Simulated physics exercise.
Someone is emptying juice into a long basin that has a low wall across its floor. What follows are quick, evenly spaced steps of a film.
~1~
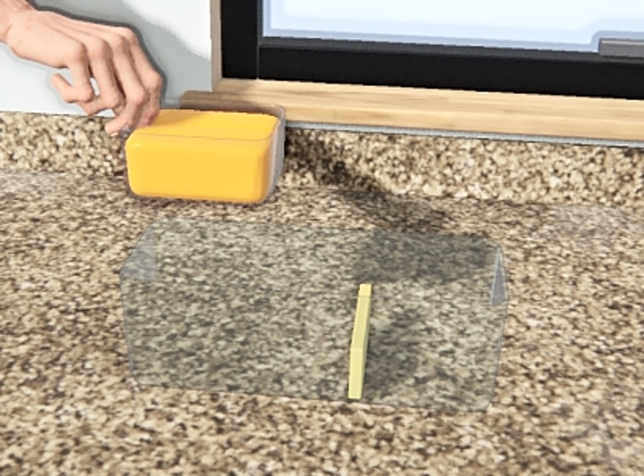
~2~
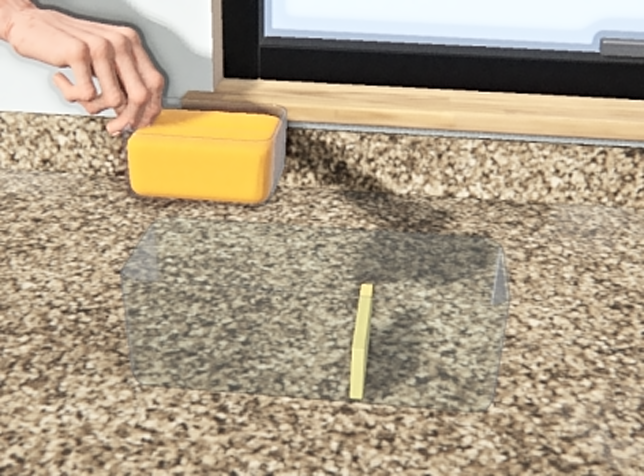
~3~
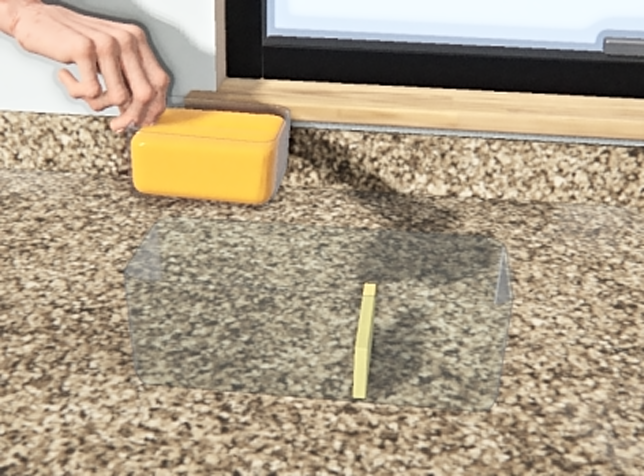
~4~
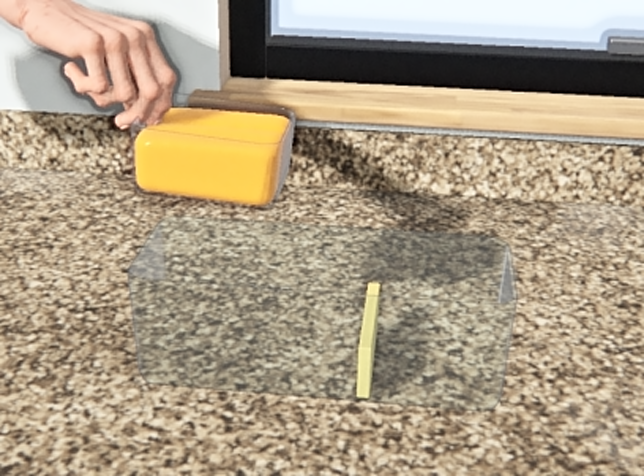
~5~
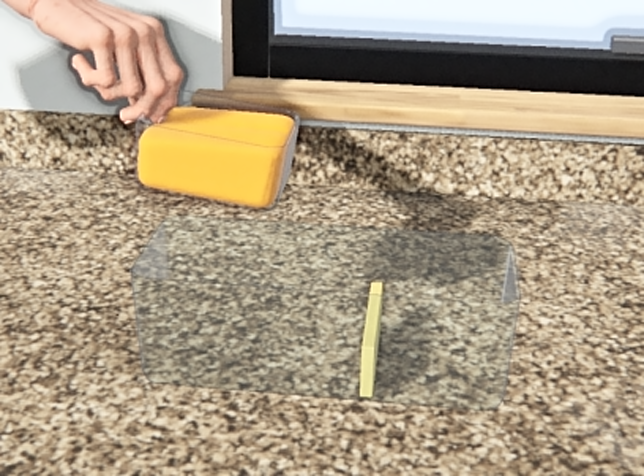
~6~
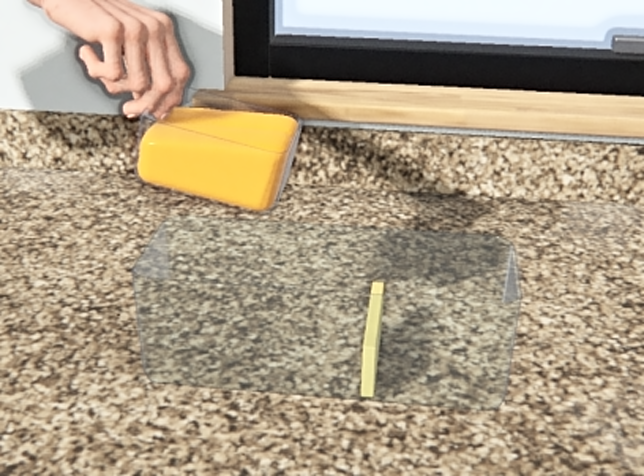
A hand at the upper left holds a clear container of orange juice and slowly leans it clockwise, its right side dipping, above a speckled brown stone counter seen from slightly above. Below sits a long, clear, empty basin with a low pale-yellow wall across its floor, beneath a black-framed window with a wooden sill. The view drifts very slightly left as the container leans further.
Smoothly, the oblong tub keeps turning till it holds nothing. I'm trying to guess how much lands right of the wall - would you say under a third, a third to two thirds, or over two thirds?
The quantity right of the wall will come in below one third.
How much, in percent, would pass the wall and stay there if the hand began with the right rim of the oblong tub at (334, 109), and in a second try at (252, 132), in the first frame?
About 75 % the first time, about 0 % the second.
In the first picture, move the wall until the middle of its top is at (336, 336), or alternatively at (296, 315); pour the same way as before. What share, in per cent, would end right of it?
55 per cent, then 80 per cent, roughly.
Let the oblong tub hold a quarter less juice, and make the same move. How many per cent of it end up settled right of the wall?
I'd put it at around 0 %.
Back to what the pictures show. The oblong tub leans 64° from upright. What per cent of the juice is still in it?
Still holding around 40 %, give or take.
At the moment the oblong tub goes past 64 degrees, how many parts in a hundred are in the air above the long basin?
It comes to 30 per cent or so.
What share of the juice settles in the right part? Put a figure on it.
It comes to about 15 per cent.
A moment on, the oblong tub is tipped part way and 42 per cent is still to pour, 23 is left of the wall and 5 right of it.
Next, the oblong tub is tipped on its side and 8 per cent is still to pour, 70 is left of the wall and 17 right of it.
Then the oblong tub is tipped right over and 0 per cent is still to pour, 81 is left of the wall and 17 right of it.
Later the oblong tub is tipped right over and 0 per cent is still to pour, 82 is left of the wall and 17 right of it.
At rest 82 per cent lies left of the wall, 17 right of it and 1 outside.
